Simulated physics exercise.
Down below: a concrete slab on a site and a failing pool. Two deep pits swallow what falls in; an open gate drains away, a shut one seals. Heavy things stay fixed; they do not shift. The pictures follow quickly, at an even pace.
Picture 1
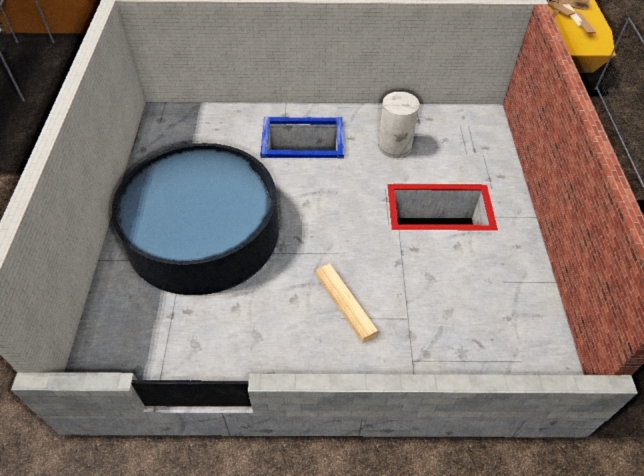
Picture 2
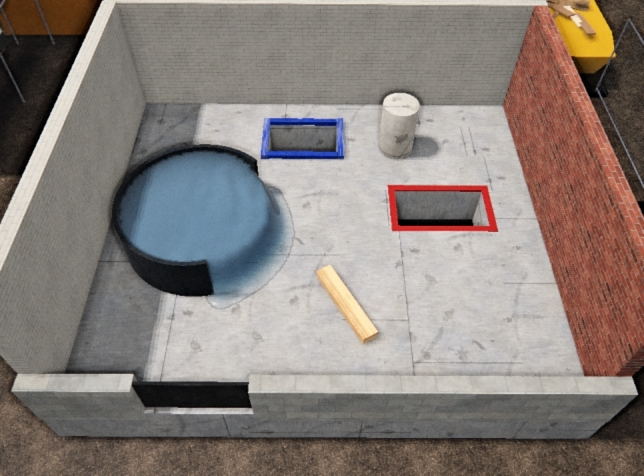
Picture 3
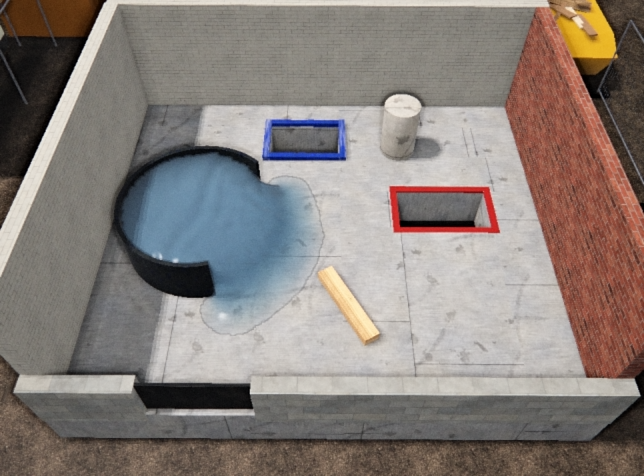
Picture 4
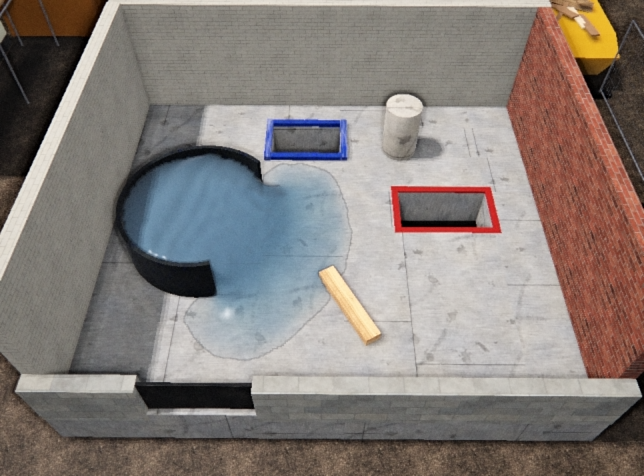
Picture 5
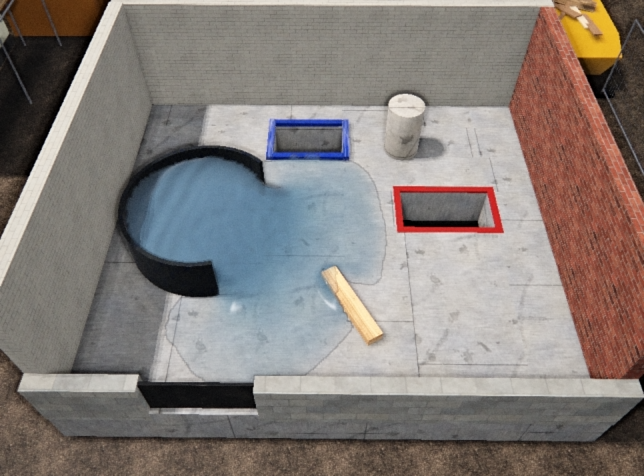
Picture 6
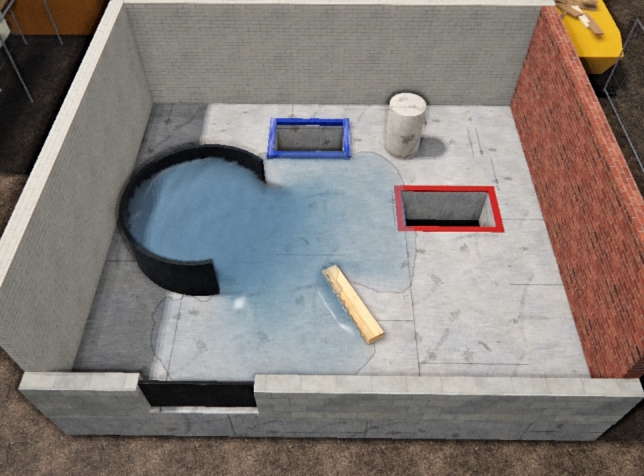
Water pours from a gap in the right side of a round, black-walled pool on a walled concrete slab, seen from above by a nearly still camera. A blue-rimmed pit lies at the back, beside a pale cylinder, with a red-rimmed pit at right near a brick wall. The sheet spreads right and toward the front wall, reaching and surrounding a wooden plank that stays put.
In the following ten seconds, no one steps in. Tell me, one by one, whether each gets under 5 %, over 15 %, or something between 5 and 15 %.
One by one: The gate is nearly idle - draining beneath five per cent, the red pit is busy - draining past fifteen per cent, the blue pit is nearly idle - draining beneath five per cent.
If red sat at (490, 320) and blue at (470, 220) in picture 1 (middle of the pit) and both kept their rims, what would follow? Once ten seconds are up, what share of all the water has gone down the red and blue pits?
Estimated shares - red: 40 %; blue: 10 %.
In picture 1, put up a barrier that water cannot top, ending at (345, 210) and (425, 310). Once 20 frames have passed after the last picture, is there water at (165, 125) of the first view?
Untouched.
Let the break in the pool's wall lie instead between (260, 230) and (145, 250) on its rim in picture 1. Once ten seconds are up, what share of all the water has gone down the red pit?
Per cent to red: 20.
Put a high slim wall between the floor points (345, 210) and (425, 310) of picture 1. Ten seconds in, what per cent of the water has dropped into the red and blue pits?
Estimated shares: Red 25 percent, blue 2 percent.
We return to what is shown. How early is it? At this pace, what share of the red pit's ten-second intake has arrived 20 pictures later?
Some 35 per cent.
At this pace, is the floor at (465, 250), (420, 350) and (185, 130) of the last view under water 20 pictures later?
Point by point: Swamped; swamped; unwetted.
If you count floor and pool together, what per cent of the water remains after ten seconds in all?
Roughly 58 parts in every hundred.
A moment on, water covers 50 % of the floor; the gate 0 %, the red pit 3 %, the blue pit 0 %.
Next, water covers 65 % of the floor; the gate 0 %, the red pit 8 %, the blue pit 1 %.
Then, water covers 75 % of the floor; the gate 0 %, the red pit 14 %, the blue pit 1 %.
Later, water covers 85 % of the floor; the gate 0 %, the red pit 28 %, the blue pit 1 %.
In the end, water covers 95 % of the floor; the gate 0 %, the red pit 41 %, the blue pit 1 %.
